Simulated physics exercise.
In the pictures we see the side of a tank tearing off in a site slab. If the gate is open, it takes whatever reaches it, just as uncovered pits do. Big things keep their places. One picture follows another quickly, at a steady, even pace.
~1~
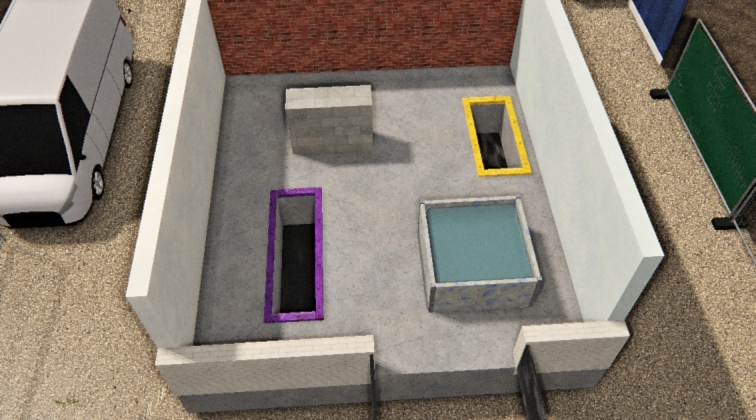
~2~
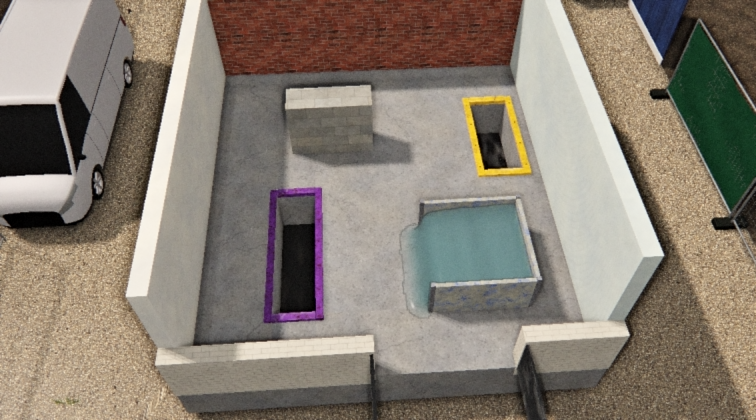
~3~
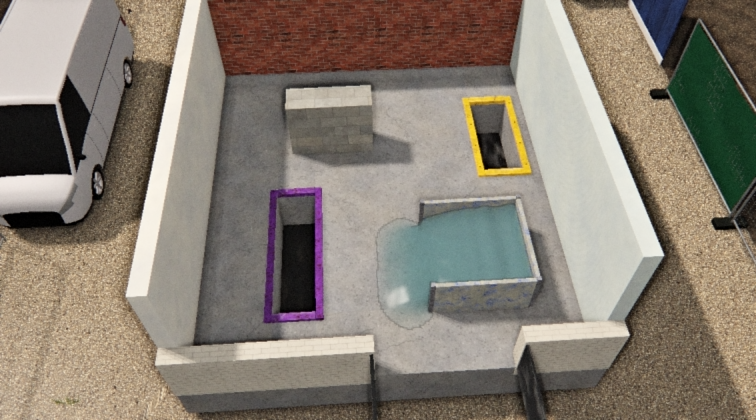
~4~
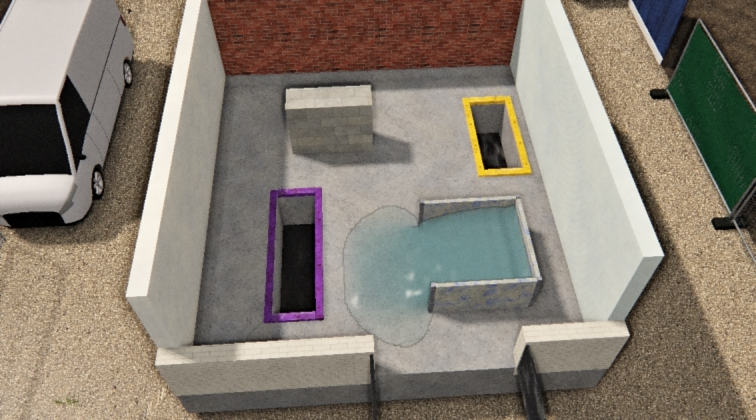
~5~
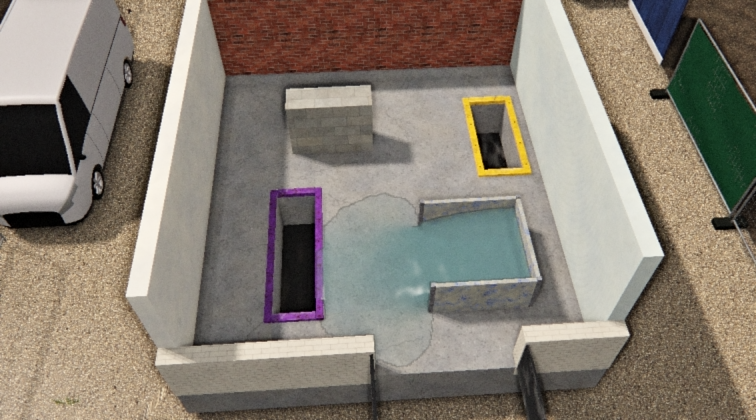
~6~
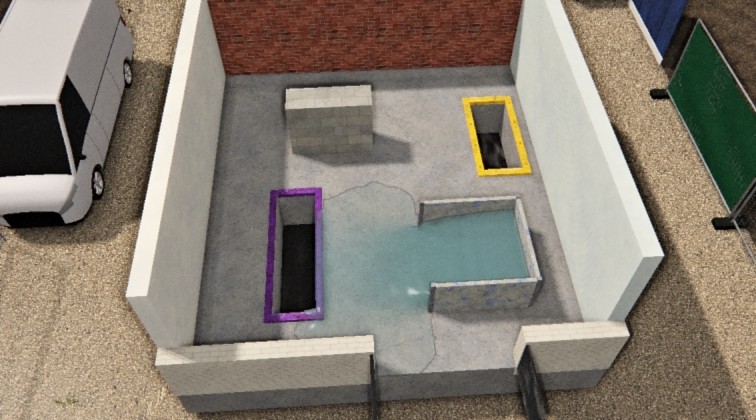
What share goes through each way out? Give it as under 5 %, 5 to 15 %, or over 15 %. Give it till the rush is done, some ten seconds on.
Shares - through the gate, 5 to 15 %; through the purple pit, over 15 %; through the yellow pit, under 5 %.
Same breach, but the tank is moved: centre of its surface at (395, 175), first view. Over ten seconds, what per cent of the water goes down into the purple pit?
I'd put the purple pit near 50 per cent of the whole.
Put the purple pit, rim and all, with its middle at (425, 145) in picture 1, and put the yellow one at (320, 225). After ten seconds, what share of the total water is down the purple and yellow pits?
Measured shares in per cent - purple 0, yellow 35.
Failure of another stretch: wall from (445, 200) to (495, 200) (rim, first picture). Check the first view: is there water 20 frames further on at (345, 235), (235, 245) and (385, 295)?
One after the other: Free of water, not flooded, clear.
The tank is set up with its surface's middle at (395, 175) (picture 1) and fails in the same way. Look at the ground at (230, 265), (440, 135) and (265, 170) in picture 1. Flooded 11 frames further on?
Well, first one got wet, second one stays dry, third one got wet.
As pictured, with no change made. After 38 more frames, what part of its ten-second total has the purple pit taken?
My estimate is close to 100 per cent.
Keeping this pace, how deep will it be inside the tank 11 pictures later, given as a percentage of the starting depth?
It comes to some 24 percent.
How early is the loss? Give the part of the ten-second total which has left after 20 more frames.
About 85 %.
A moment on, water covers 20 % of the floor; the gate 1 %, the purple pit 19 %, the yellow pit 0 %.
Next, water covers 25 % of the floor; the gate 1 %, the purple pit 35 %, the yellow pit 0 %.
Then, water covers 35 % of the floor; the gate 2 %, the purple pit 43 %, the yellow pit 0 %.
Later, water covers 55 % of the floor; the gate 3 %, the purple pit 45 %, the yellow pit 0 %.
In the end, water covers 75 % of the floor; the gate 8 %, the purple pit 45 %, the yellow pit 0 %.
